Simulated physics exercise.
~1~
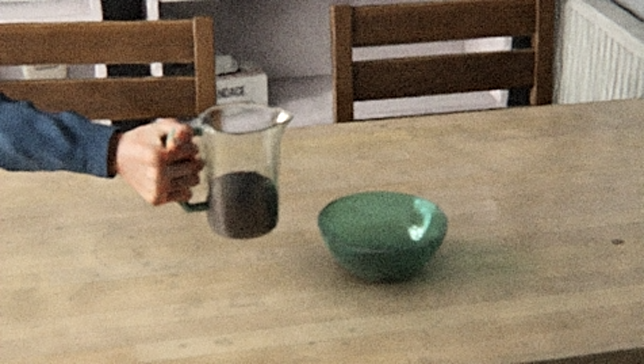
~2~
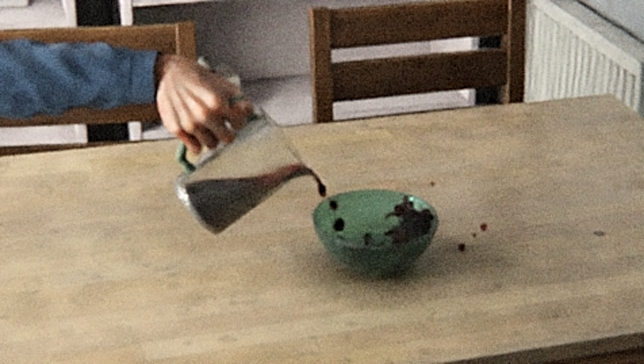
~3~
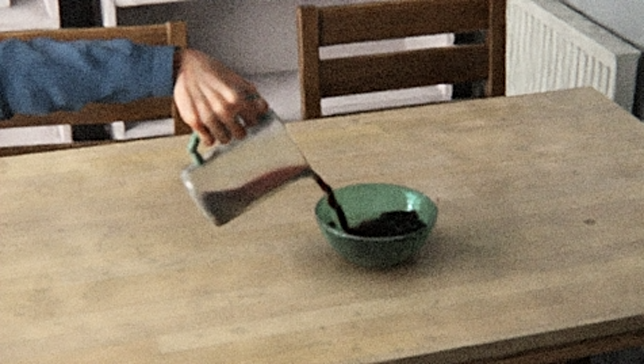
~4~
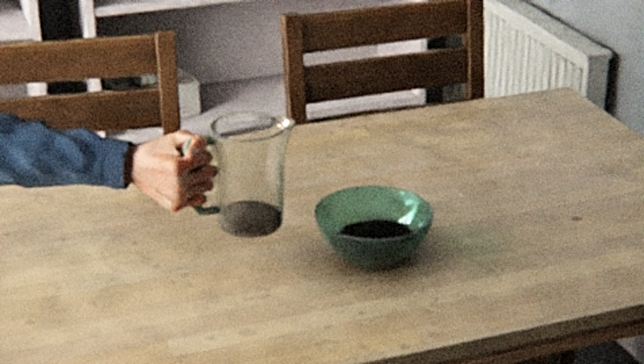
A hand tips a glass jug twice, pouring dark wine into a green bowl, then levels it.
